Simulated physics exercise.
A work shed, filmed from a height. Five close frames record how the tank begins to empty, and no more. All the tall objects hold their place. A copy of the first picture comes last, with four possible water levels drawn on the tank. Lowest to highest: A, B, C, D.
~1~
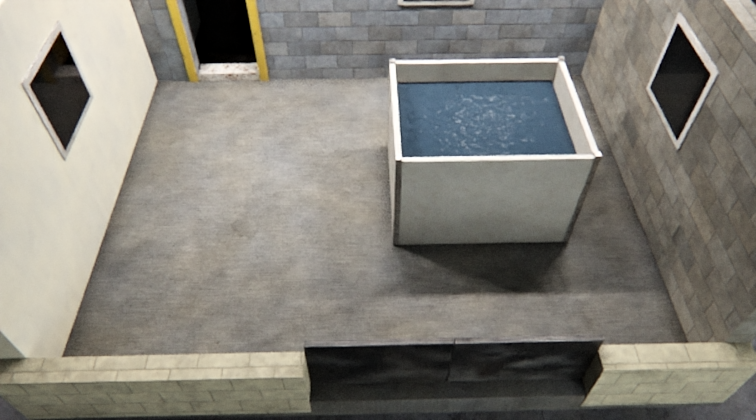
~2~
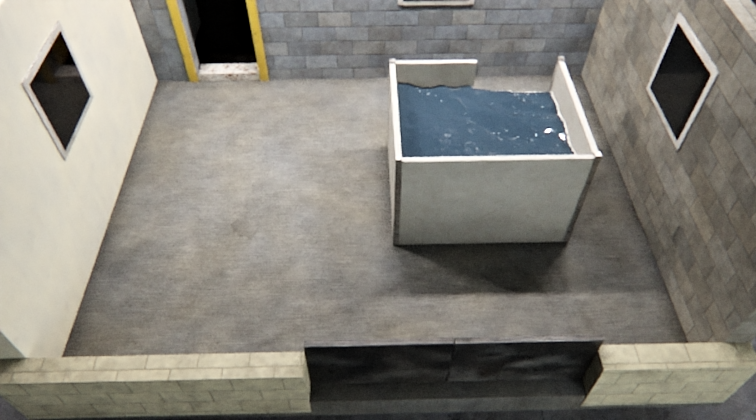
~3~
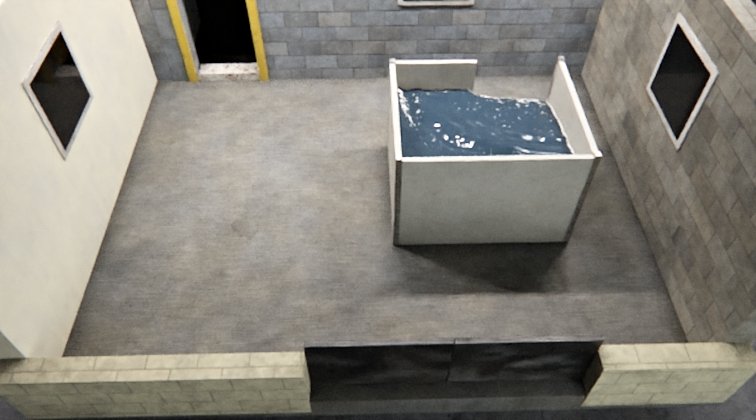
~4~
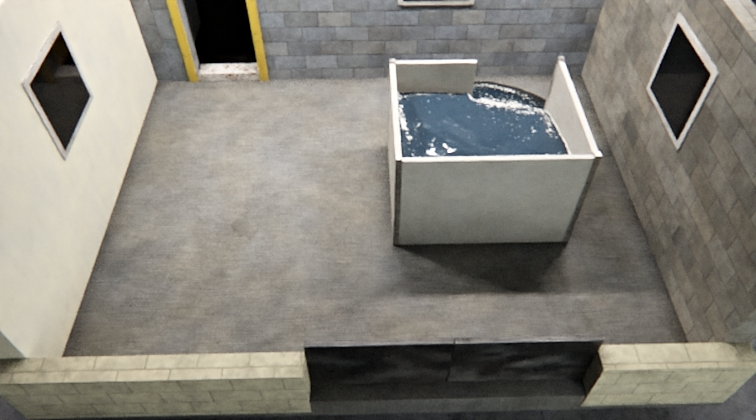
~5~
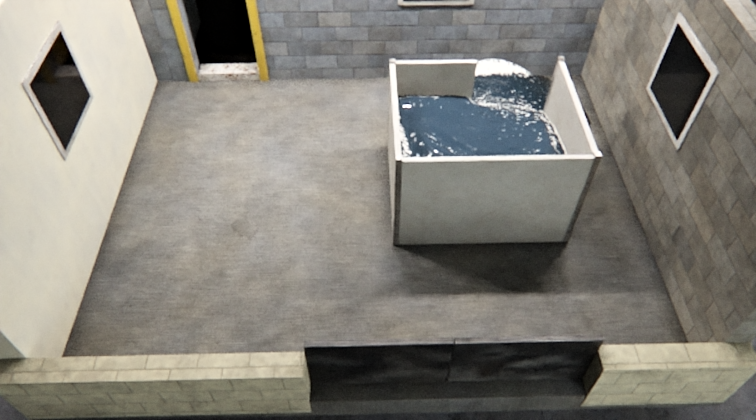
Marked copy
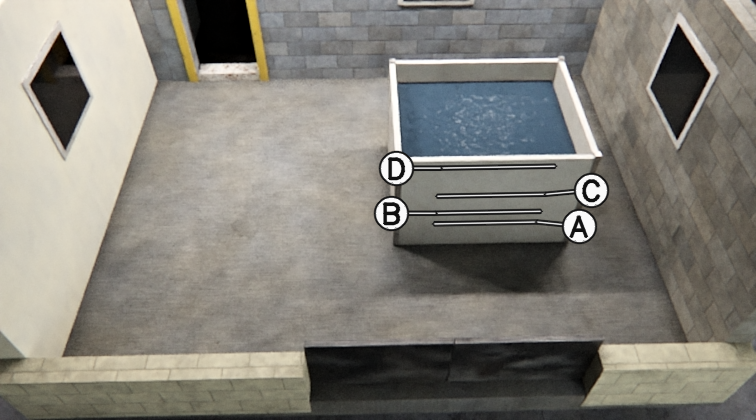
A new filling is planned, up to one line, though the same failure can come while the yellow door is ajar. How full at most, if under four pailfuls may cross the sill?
I would pick level C.
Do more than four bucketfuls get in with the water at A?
No, not at all.
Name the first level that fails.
The answer is D.
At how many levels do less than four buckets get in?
Three.
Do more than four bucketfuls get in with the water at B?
No, not at all.
On the marked copy, A at (485, 222); B at (488, 212); C at (491, 195); D at (497, 167); from the bottom up A, B, C, D.
For level A, nothing gets over.
For level B, nothing gets over.
For level C, a splash gets over, under a bucket.
For level D, about 10 bucketfuls get in.
